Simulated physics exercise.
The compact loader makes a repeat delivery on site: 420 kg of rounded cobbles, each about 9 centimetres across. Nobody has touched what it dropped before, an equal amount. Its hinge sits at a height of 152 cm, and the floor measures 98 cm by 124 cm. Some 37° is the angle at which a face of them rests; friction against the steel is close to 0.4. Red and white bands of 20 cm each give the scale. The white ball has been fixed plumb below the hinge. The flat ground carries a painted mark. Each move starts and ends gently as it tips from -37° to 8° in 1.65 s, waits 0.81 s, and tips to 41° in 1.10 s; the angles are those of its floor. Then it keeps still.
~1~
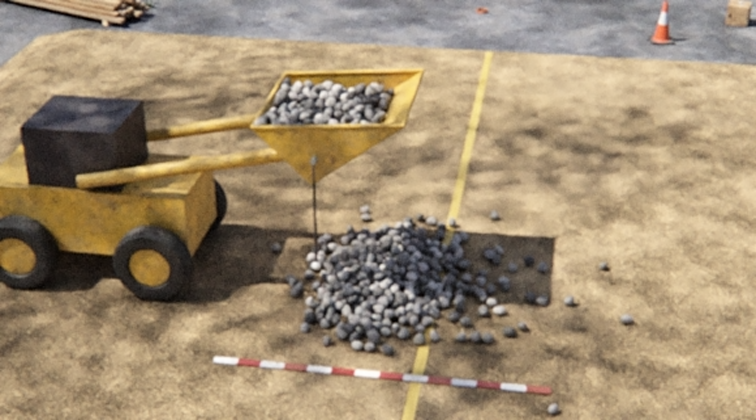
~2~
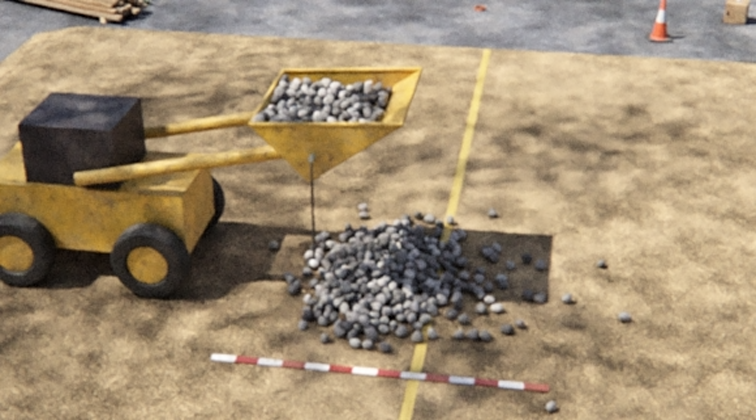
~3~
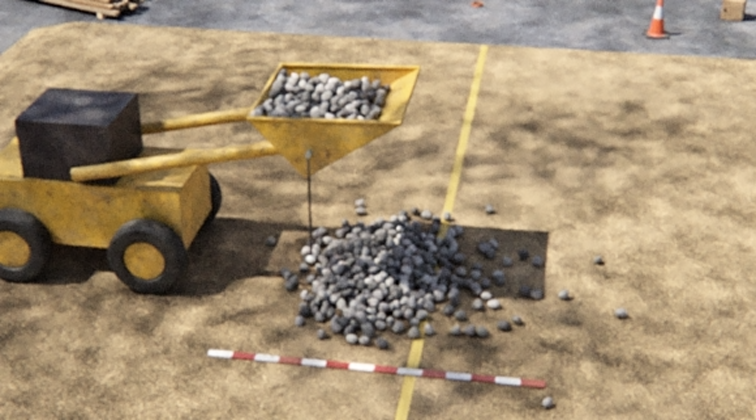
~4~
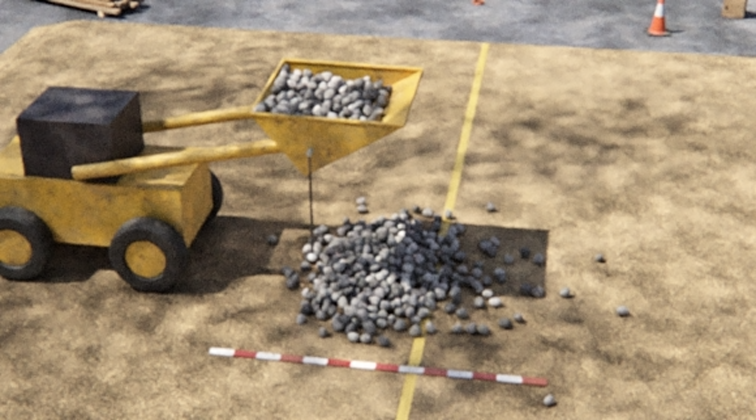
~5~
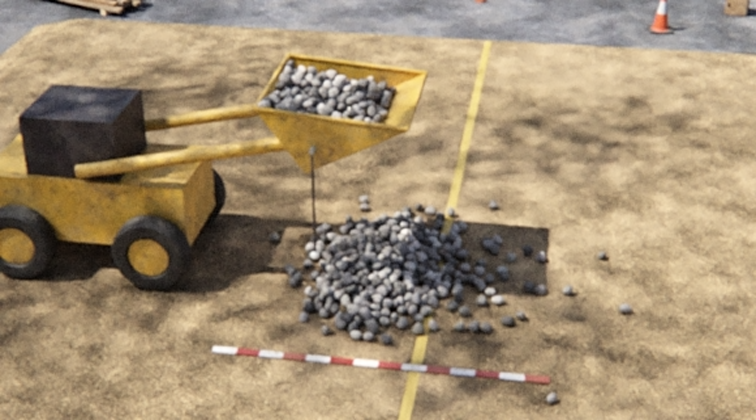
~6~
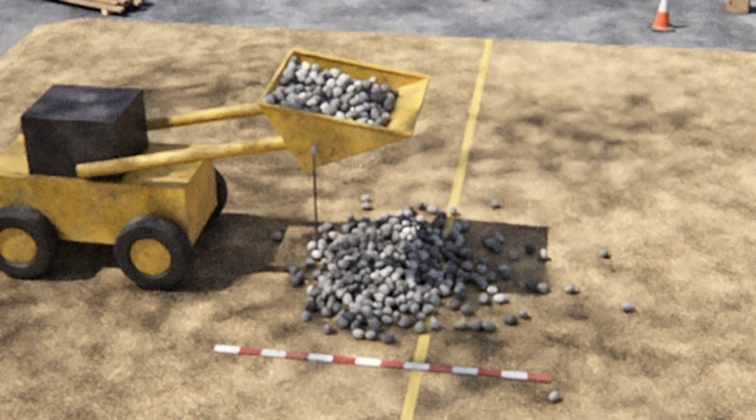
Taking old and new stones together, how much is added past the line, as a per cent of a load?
About 67 per cent.
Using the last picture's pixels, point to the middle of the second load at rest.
Their centre rests close to (454, 264).
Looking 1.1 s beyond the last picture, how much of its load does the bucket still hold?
That works out to about 100 %.
Then, 0.6 s after the last picture the floor is at 1°; in per cent of one load, 100 in the bucket, 84 short of the line, 16 past the line; the foremost stones are at (563, 288).
Then, 1.1 s after the last picture the floor is at 8°; in per cent of one load, 100 in the bucket, 84 short of the line, 16 past the line; the foremost stones are at (563, 288).
Then, 3.4 s after the last picture the floor is at 41°; in per cent of one load, 0 in the bucket, 129 short of the line, 70 past the line; the foremost stones are at (563, 288).
Then, 6.1 s after the last picture the floor is at 41°; in per cent of one load, 0 in the bucket, 117 short of the line, 83 past the line; the foremost stones are at (577, 298). Net gain past the line, 67.
